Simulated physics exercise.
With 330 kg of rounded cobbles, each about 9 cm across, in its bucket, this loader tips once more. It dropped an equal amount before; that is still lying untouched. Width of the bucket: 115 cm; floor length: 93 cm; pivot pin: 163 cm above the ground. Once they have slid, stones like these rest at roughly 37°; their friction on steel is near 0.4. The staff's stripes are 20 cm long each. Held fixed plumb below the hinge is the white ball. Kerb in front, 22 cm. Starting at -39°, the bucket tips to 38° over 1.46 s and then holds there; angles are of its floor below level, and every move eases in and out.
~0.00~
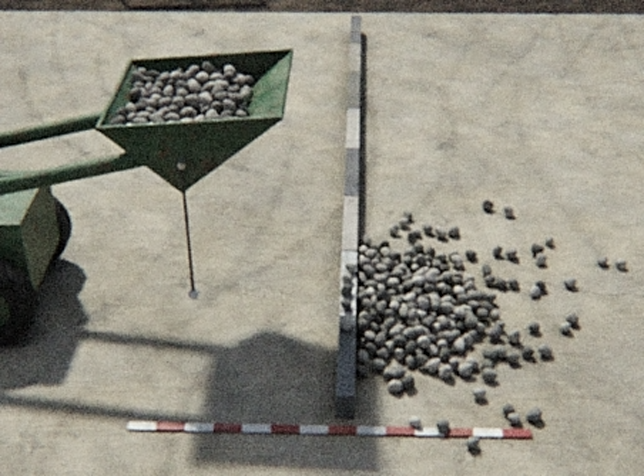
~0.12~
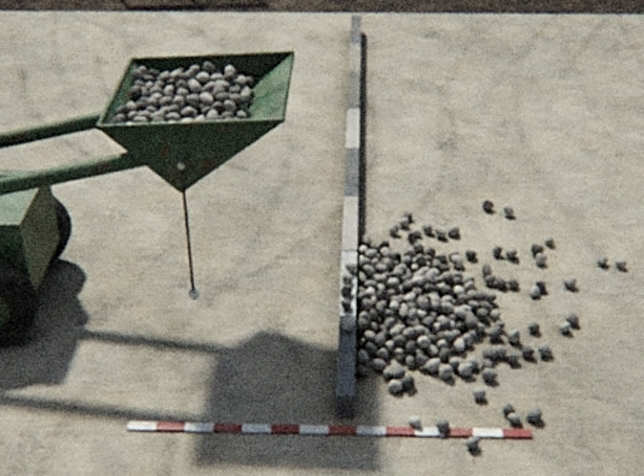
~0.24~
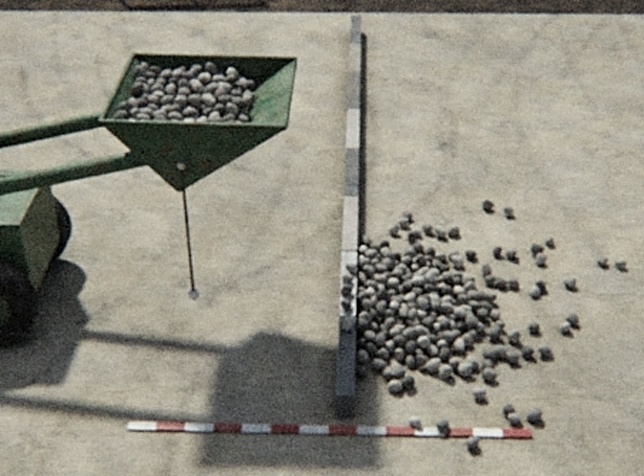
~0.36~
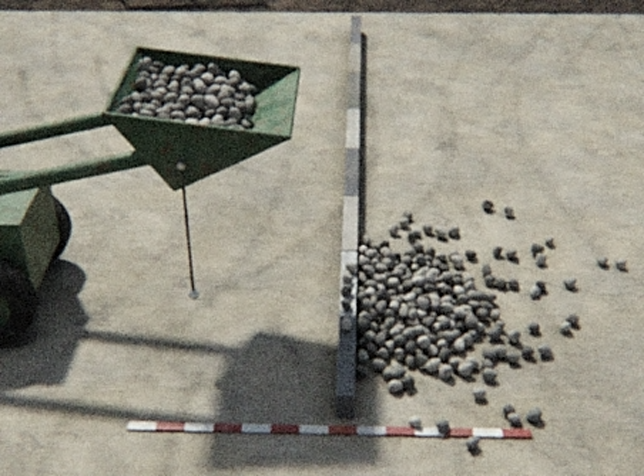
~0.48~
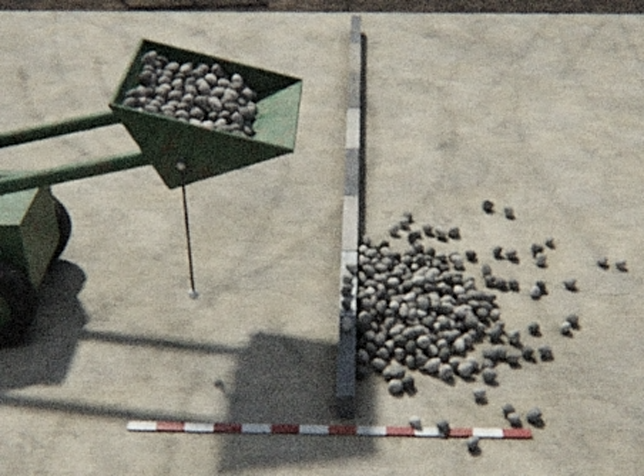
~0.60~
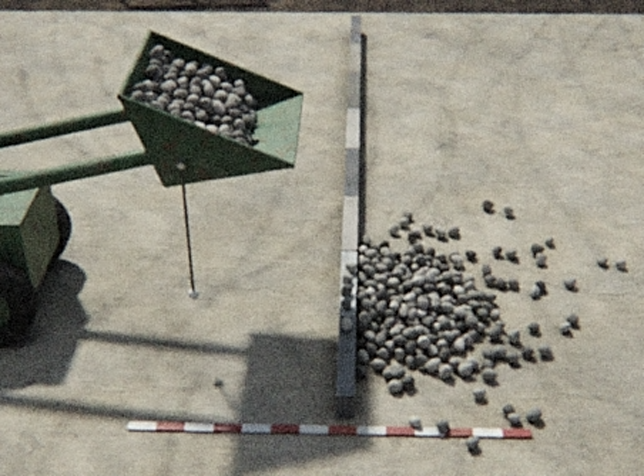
On a pale, faintly marked concrete surface in sunlight, seen from above at an angle, a low grey kerb runs away from the viewer. At left, a green loader holds a bucket of rounded grey cobbles, with a loose pile right of the kerb and a red-and-white staff in front. The bucket's rear rises slowly as it tilts toward the right, its cobbles shifting slightly inside and its shadow moving.
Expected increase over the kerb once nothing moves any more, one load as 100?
About 26 in every hundred.
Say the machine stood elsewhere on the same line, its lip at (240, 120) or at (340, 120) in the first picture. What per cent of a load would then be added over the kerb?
Some 0 percent first and 95 percent second.
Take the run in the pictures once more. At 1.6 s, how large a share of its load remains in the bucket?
Roughly 45 per cent remains inside.
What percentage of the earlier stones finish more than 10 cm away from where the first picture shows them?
Estimate: 0 %, roughly.
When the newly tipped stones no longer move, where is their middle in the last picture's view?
Roughly pixel (325, 292) in the last view.
After 1.1 s the floor is at 26°; in per cent of one load, 100 in the bucket, 2 on this side of the kerb, 98 over the kerb; the foremost stones are at (623, 323).
After 1.6 s the floor is at 38°; in per cent of one load, 47 in the bucket, 55 on this side of the kerb, 98 over the kerb; the foremost stones are at (623, 323).
After 1.9 s the floor is at 38°; in per cent of one load, 4 in the bucket, 85 on this side of the kerb, 112 over the kerb; the foremost stones are at (623, 323).
After 4.7 s the floor is at 38°; in per cent of one load, 0 in the bucket, 76 on this side of the kerb, 124 over the kerb; the foremost stones are at (623, 323). Net gain over the kerb, 26.
